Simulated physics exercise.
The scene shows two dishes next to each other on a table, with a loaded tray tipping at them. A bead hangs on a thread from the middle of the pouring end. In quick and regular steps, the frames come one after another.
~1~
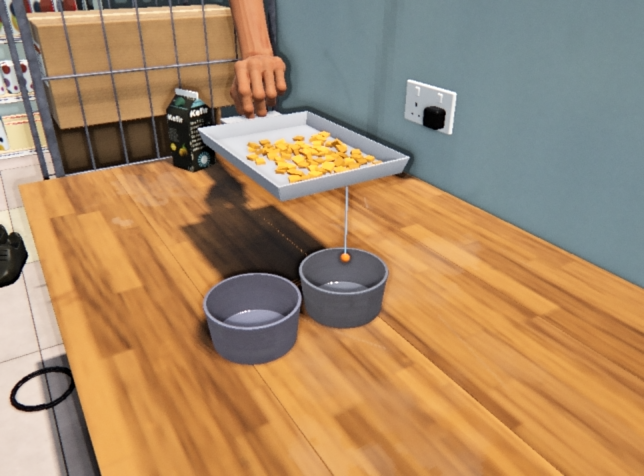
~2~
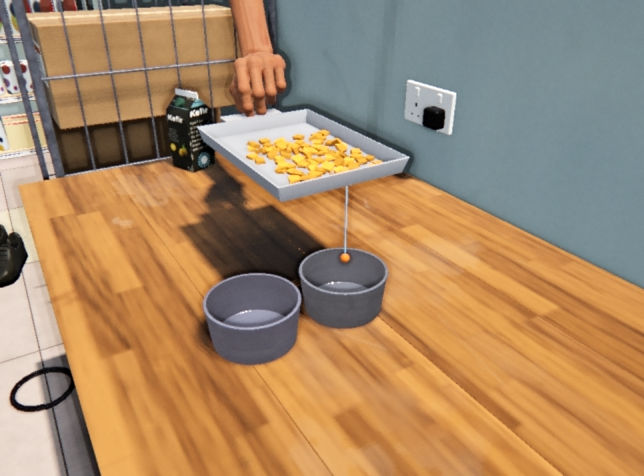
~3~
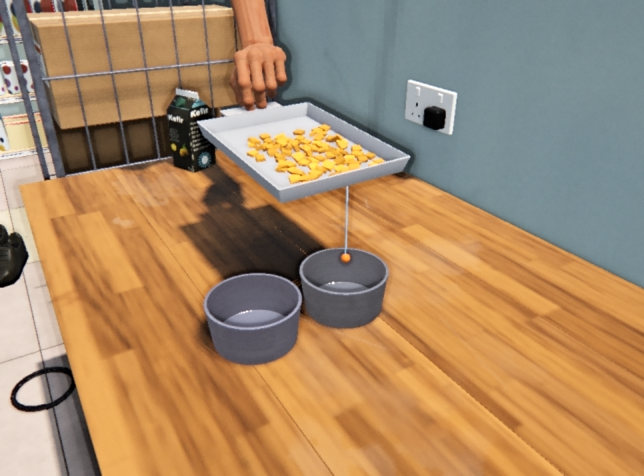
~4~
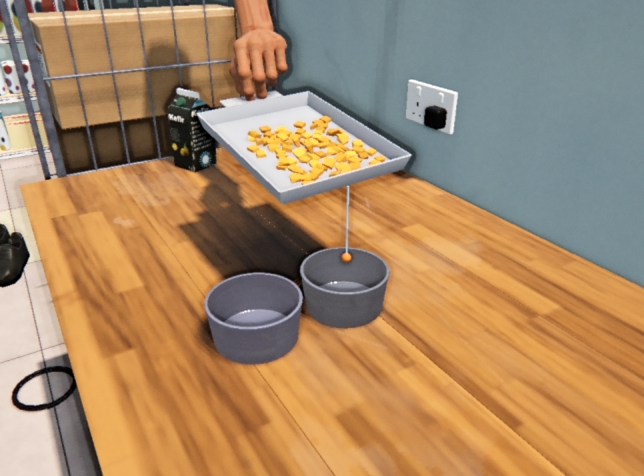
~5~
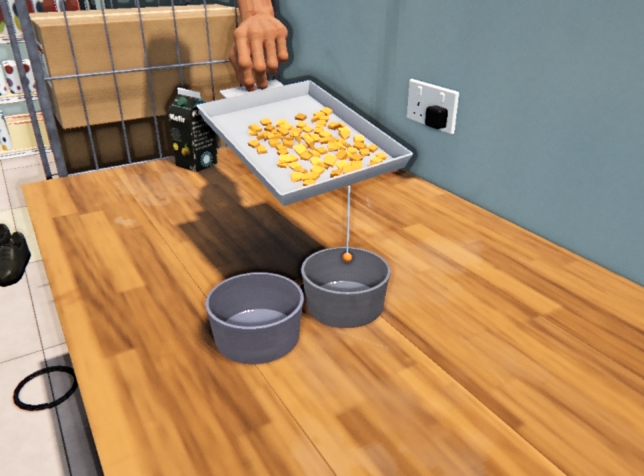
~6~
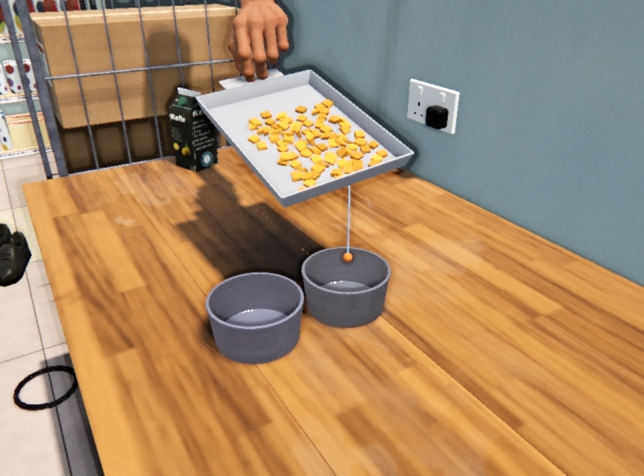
On a wooden worktop beside a blue-grey wall, a hand holds a tray of small orange crackers above two grey dishes, a bead hanging beneath on a thread; the tray gradually tilts toward its front left corner while the dishes stay still.
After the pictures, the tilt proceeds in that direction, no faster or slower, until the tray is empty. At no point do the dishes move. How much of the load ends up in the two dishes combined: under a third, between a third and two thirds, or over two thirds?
Lands mid-range.
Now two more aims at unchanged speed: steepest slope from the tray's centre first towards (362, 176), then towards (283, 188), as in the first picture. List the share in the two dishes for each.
In turn, 20 percent and then 50 percent.
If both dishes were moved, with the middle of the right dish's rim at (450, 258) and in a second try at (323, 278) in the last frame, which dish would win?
The one on the left side; the one on the right side.
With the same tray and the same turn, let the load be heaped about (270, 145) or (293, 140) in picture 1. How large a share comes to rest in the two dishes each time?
Around 70 then around 60 per cent.
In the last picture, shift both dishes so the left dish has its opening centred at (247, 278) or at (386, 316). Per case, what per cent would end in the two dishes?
First some 10, then 10 per cent.
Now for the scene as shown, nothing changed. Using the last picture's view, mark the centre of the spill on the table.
Once everything settles, the pieces are centred near (334, 354).
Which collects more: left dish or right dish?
That would be the left-hand one.
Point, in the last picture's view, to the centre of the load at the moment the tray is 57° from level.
Look about (313, 168) in the last picture.
Soon, tray tipped steeply; all on the tray.
A while on, tray tipped right over; most on the tray; a small part in the left dish; a stray few in the right dish; a small part outside both; a stray few in the air.
Towards the end, tray tipped past a quarter turn; about a third in the left dish; about a quarter in the right dish; about half outside both.
Finally, tray tipped past a quarter turn; about a third in the left dish; about a quarter in the right dish; about half outside both.
